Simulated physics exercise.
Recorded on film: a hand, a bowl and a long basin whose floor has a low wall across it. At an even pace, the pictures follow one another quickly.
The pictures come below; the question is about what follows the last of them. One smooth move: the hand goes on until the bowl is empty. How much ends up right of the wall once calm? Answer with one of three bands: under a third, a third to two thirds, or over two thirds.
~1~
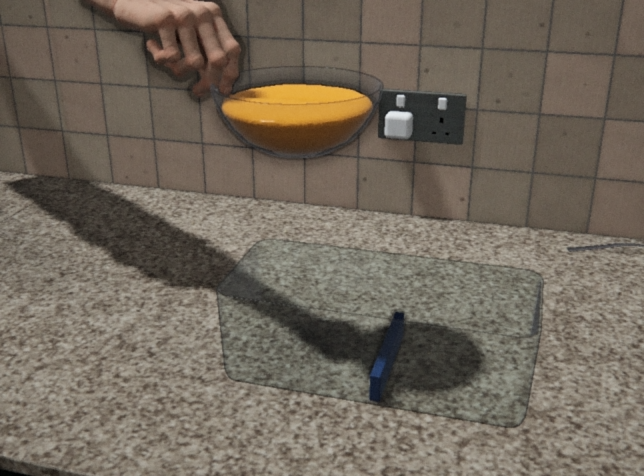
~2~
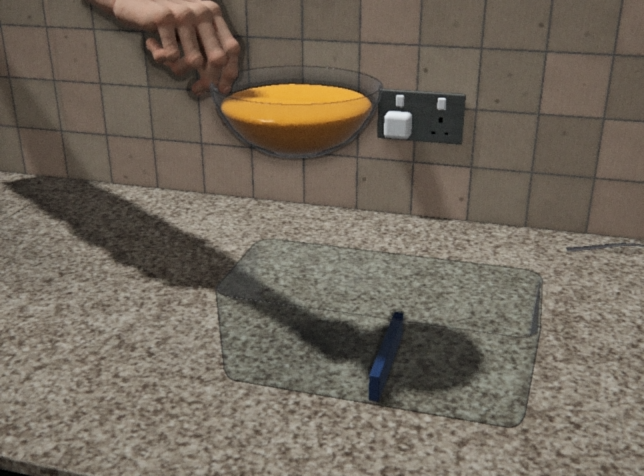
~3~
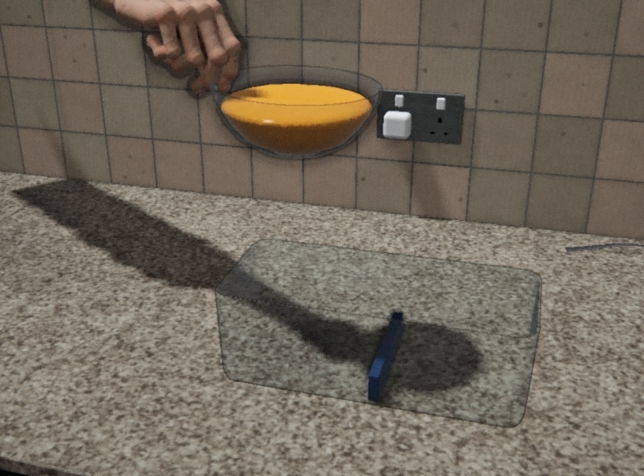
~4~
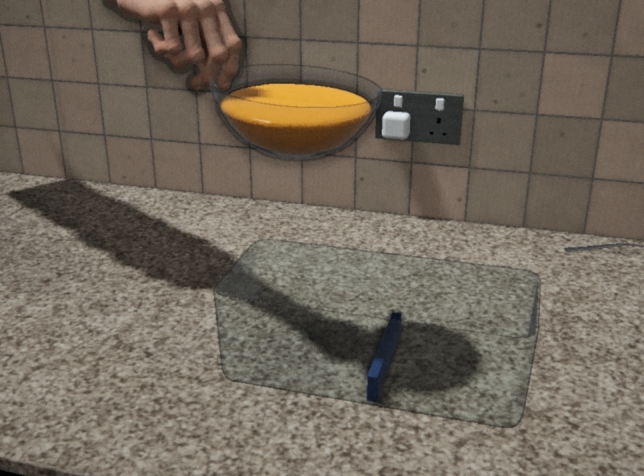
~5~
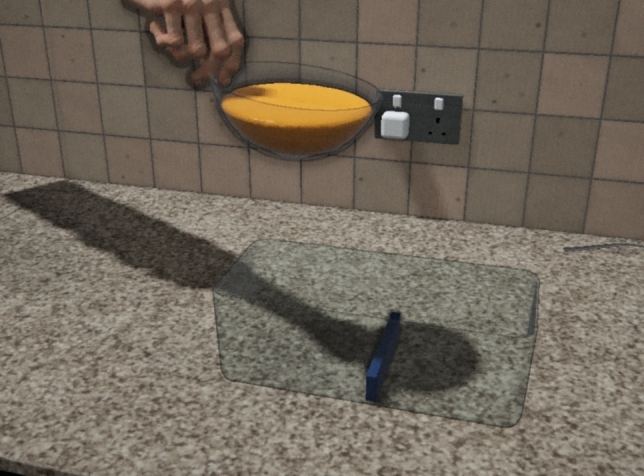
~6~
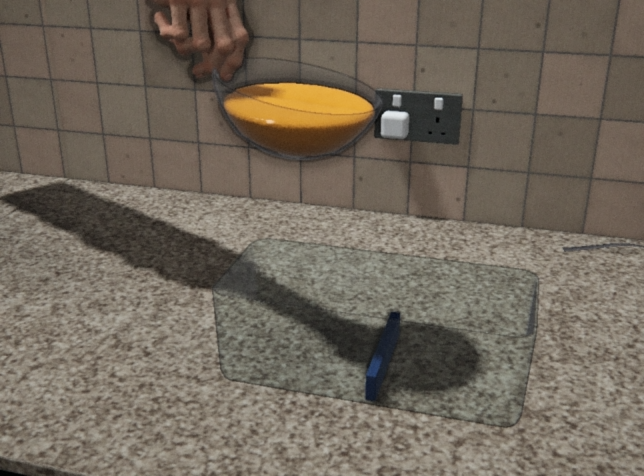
Over two thirds.
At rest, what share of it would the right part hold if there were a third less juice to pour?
I'd reckon close to 75 %.
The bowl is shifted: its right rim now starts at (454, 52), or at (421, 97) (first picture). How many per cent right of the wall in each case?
It comes to 65 % the first time and 85 % the second.
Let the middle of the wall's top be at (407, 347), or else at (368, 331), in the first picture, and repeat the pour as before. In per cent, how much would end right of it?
My guess is some 65 percent the first time and some 90 percent the second.
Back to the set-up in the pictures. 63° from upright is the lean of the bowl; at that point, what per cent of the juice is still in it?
Around 40 in a hundred.
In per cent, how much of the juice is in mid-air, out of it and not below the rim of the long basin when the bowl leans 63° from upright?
It's close to 50 per cent.
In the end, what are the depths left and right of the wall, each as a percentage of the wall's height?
Once it is still, the left part shows 10 per cent and the right part 70.
A moment on, the bowl is tipped part way and 40 per cent is still to pour, 0 is left of the wall and 9 right of it.
Next, the bowl is tipped on its side and 2 per cent is still to pour, 9 is left of the wall and 78 right of it.
Then the bowl is tipped on its side and 0 per cent is still to pour, 18 is left of the wall and 80 right of it.
Later the bowl is tipped on its side and 0 per cent is still to pour, 18 is left of the wall and 80 right of it.
Finally, 18 per cent lies left of the wall, 80 right of it and 1 outside.
